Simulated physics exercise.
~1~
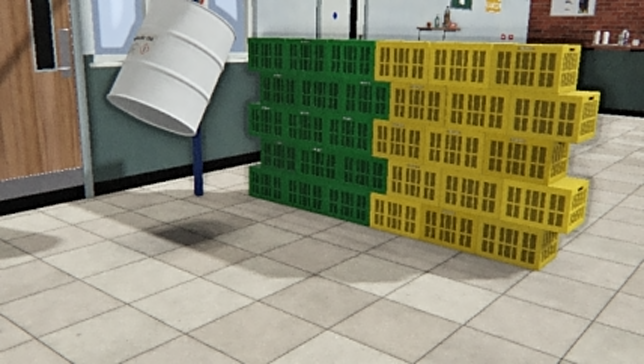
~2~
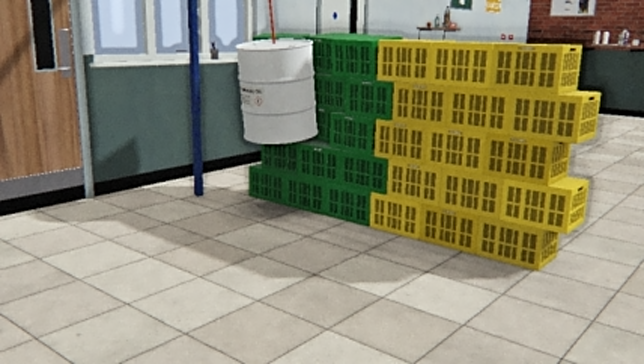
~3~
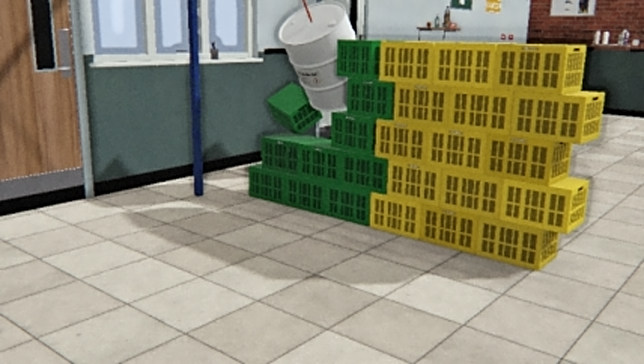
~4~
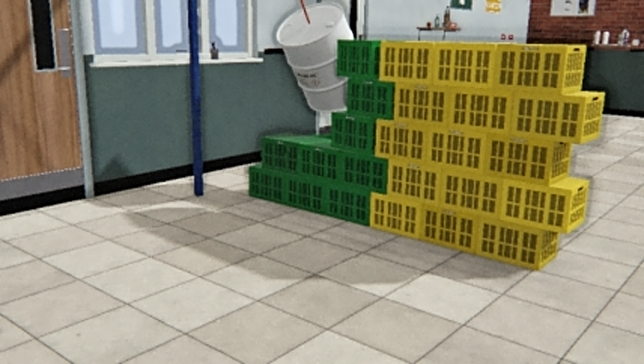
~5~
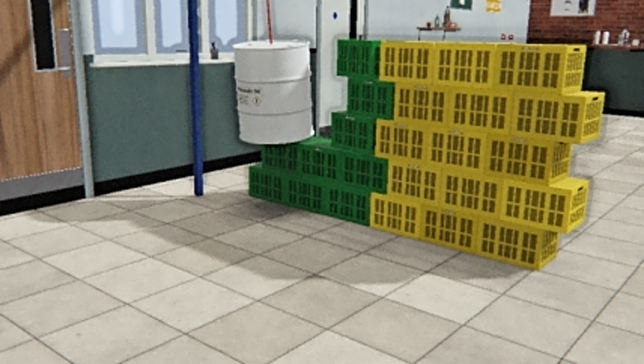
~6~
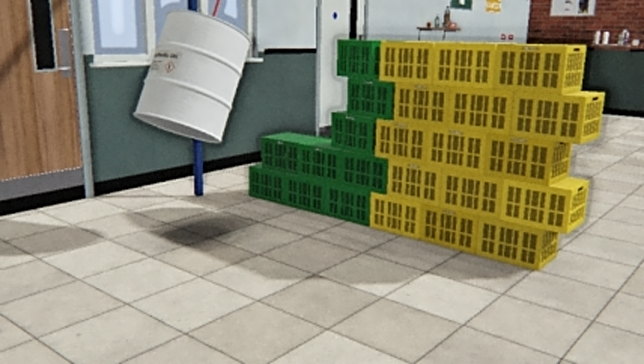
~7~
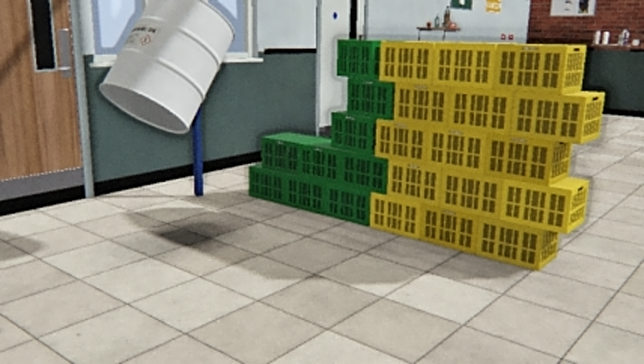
A hanging white drum swings into stacked crates, knocks several green ones away, and swings back left.
